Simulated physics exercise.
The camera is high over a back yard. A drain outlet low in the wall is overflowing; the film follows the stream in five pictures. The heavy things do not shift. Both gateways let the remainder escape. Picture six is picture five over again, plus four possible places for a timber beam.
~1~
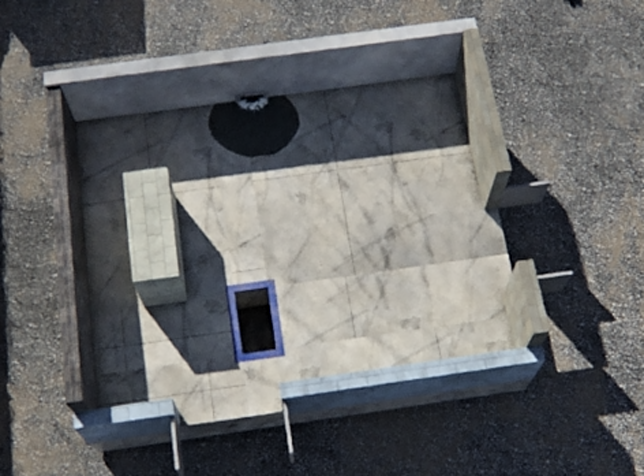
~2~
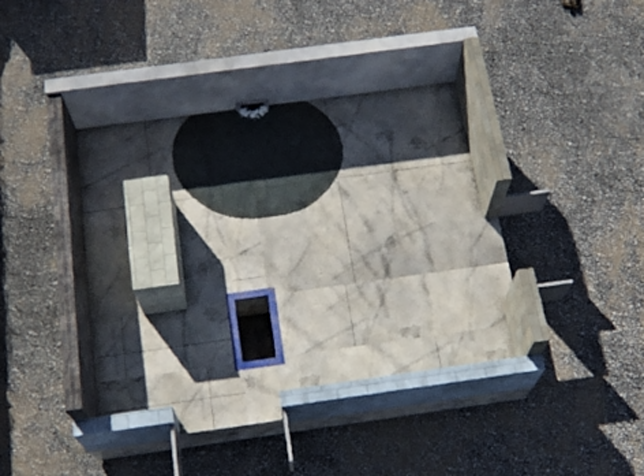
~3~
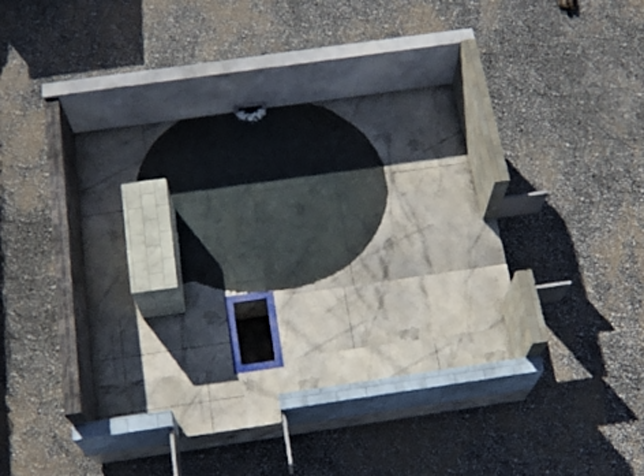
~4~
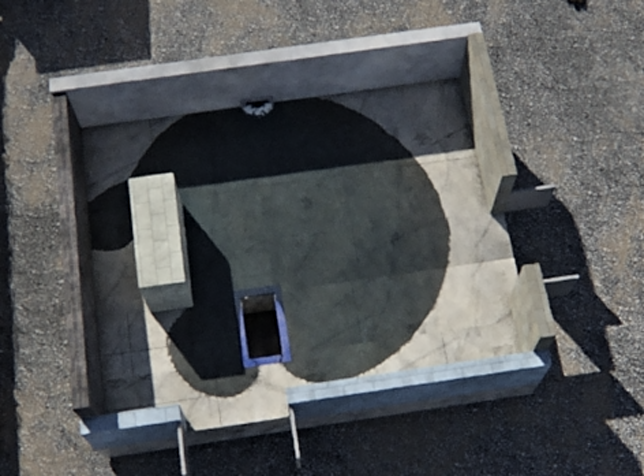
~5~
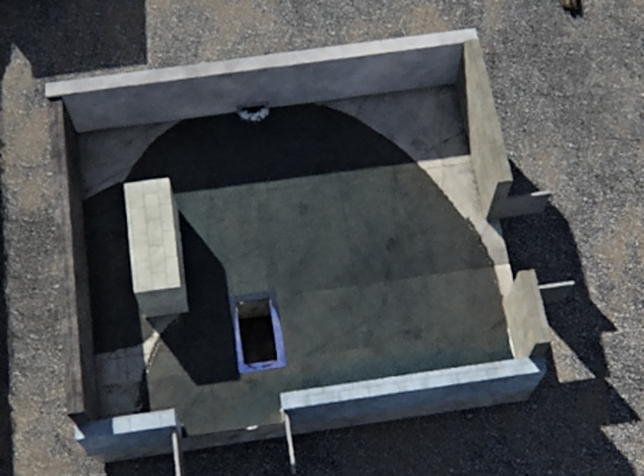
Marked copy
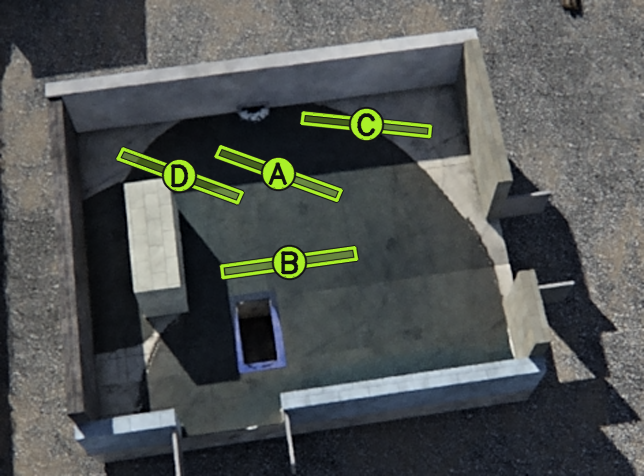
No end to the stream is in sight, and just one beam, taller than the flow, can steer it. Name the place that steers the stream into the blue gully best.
C.
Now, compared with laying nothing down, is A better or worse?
Spot A is worse.
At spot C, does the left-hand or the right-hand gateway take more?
The left gate.
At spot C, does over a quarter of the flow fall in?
Yes, it does.
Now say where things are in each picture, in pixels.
Outfall at (252, 96); blue gully at (255, 321); open gate at (493, 252); open gate at (230, 404); water covers 4 % of the ground and shows as far out as (236, 149); blue gully still dry.
Water covers 14 % of the ground and shows as far out as (214, 209); blue gully still dry.
Water covers 31 % of the ground and shows as far out as (285, 285); blue gully still dry.
Water covers 54 % of the ground and shows as far out as (407, 334); blue gully taking water.
Water covers 73 % of the ground and shows as far out as (473, 330); blue gully taking water.
On the marked copy, A from (218, 151) to (338, 195); B from (222, 271) to (355, 253); C from (302, 118) to (429, 131); D from (120, 153) to (239, 197).
If A is chosen, about 23 % of the stream runs into the blue gully, about 76 % out by the gates.
If B is chosen, about 28 % of the stream runs into the blue gully, about 72 % out by the gates.
If C is chosen, about 36 % of the stream runs into the blue gully, about 64 % out by the gates.
If D is chosen, about 25 % of the stream runs into the blue gully, about 75 % out by the gates.
